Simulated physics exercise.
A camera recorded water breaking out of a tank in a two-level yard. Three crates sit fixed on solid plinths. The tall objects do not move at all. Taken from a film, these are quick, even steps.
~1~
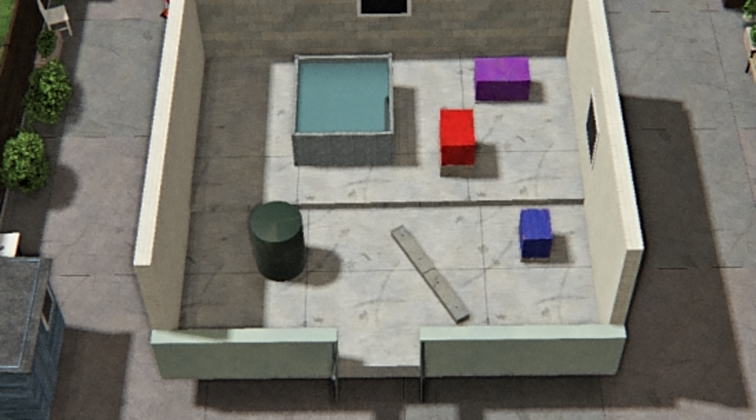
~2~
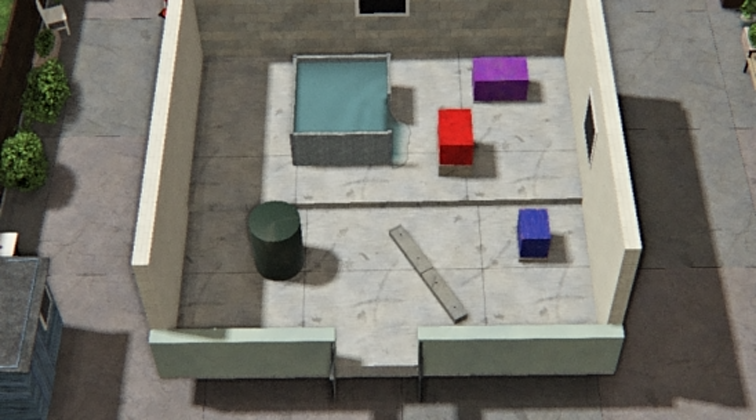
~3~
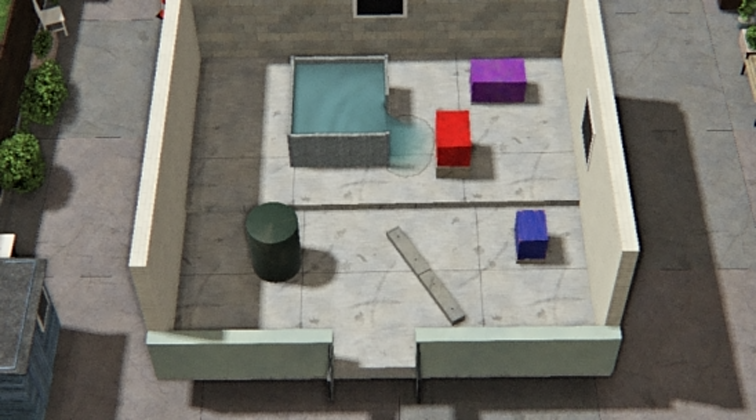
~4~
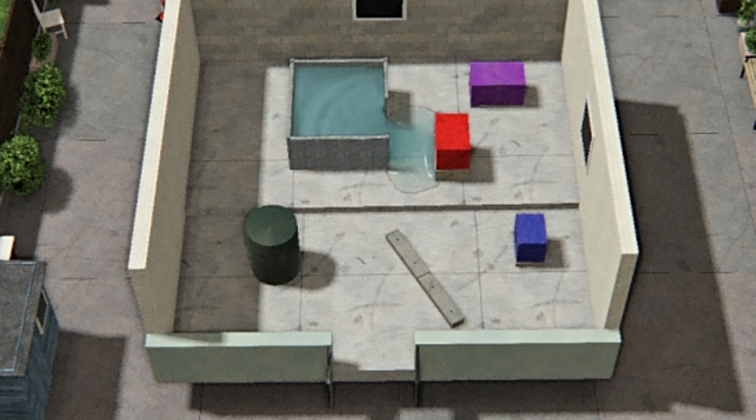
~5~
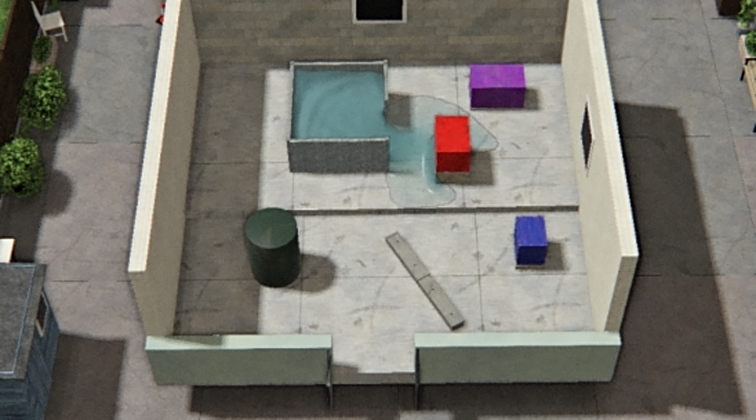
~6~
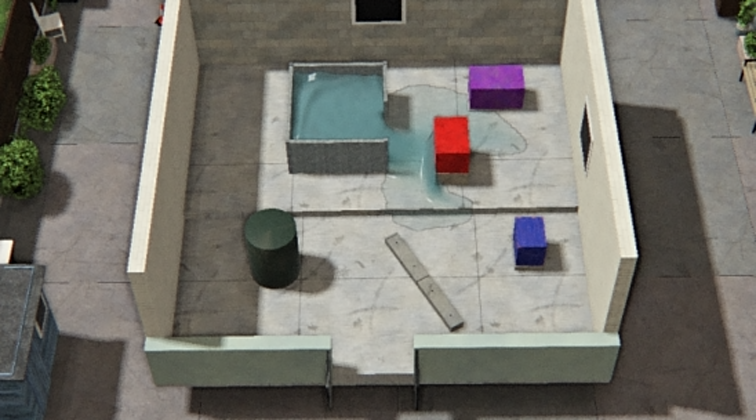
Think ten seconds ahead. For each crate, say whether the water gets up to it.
Red crate: Yes; blue crate: Yes; purple crate: Yes.
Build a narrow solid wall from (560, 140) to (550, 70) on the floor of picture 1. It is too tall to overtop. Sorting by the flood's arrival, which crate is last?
Answer: The one in blue.
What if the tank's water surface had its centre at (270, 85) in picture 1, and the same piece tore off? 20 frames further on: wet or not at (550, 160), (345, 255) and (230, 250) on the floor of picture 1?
First drenched; next unwetted; last unwetted.
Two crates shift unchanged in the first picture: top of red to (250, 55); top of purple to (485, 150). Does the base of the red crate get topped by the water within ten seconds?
The red crate is untouched.
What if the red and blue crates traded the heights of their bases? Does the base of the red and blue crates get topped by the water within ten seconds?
In short: The red crate is reached; the blue crate is not reached.
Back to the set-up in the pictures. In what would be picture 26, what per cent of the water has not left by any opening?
Roughly 100 out of every hundred parts.
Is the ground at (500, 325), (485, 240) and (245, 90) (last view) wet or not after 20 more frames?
First inundated, second inundated, third spared.
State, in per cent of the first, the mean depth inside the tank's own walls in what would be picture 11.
That comes to about 64 per cent.
A moment on, water covers 20 % of the floor; the red crate water round its plinth, the blue crate water round its plinth, the purple crate water round its plinth.
Next, water covers 40 % of the floor; the red crate water round its plinth, the blue crate water round its plinth, the purple crate water round its plinth.
Then, water covers 55 % of the floor; the red crate water round its plinth, the blue crate water round its plinth, the purple crate water round its plinth.
Later, water covers 75 % of the floor; the red crate water round its plinth, the blue crate water round its plinth, the purple crate water round its plinth.
In the end, water covers 90 % of the floor; the red crate was topped, the blue crate was topped, the purple crate was topped.
